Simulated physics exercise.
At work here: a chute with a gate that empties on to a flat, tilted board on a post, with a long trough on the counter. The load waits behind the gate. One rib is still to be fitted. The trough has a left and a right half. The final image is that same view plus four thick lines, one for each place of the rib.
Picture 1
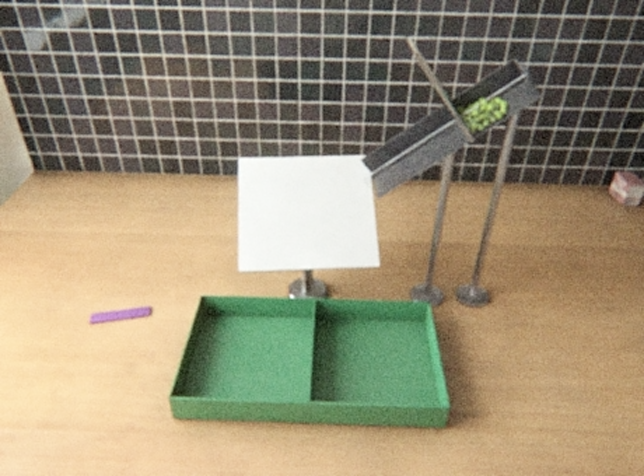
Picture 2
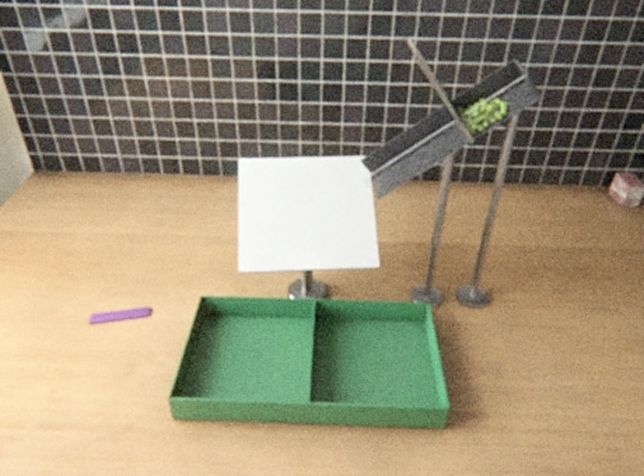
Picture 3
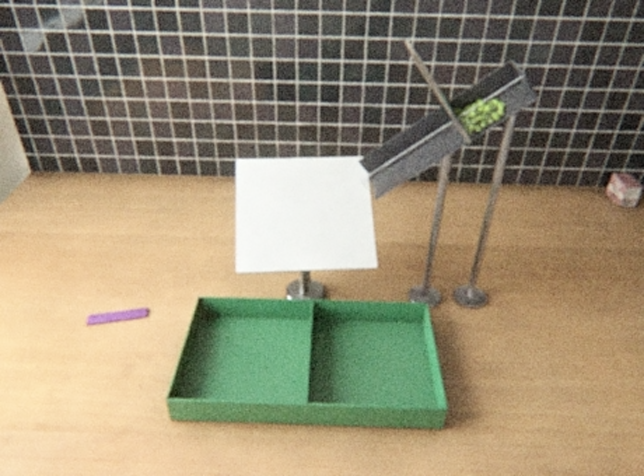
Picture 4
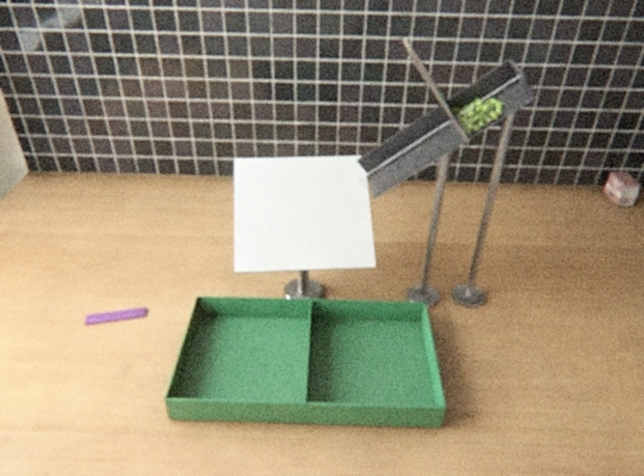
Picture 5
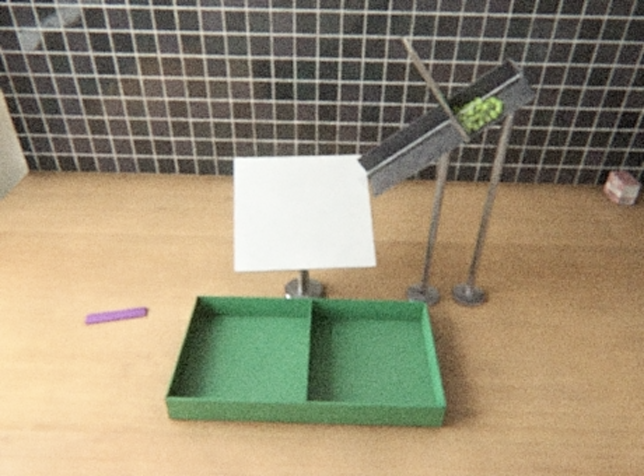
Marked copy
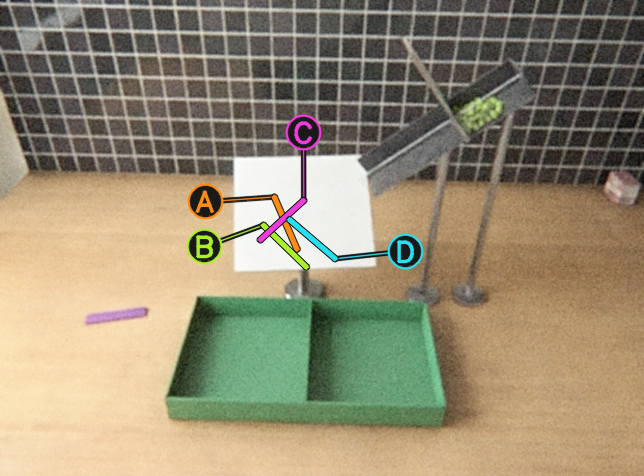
A light wooden counter against a wall of small, dark, glossy tiles is seen from the front and slightly above. A grey chute on two metal stands slopes down leftward at the upper right, with green pieces behind its gate, near a tilted white board on a post, a green two-part trough in front and a purple stick at left. Nothing in the scene moves; only the view shifts very slightly.
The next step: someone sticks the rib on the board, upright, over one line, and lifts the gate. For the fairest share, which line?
Line A.
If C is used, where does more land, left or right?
The left half.
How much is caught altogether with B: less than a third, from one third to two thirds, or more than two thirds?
More than two thirds.
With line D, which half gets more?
Right.
On the marked copy, line A from (274, 197) to (297, 249); line B from (263, 225) to (306, 267); line C from (303, 200) to (260, 239); line D from (289, 219) to (335, 258).
With A, of what is caught, about half in the left half, about half in the right.
With B, of what is caught, a small part in the left half, most in the right.
With C, of what is caught, most in the left half, a small part in the right.
With D, of what is caught, a small part in the left half, nearly all in the right.
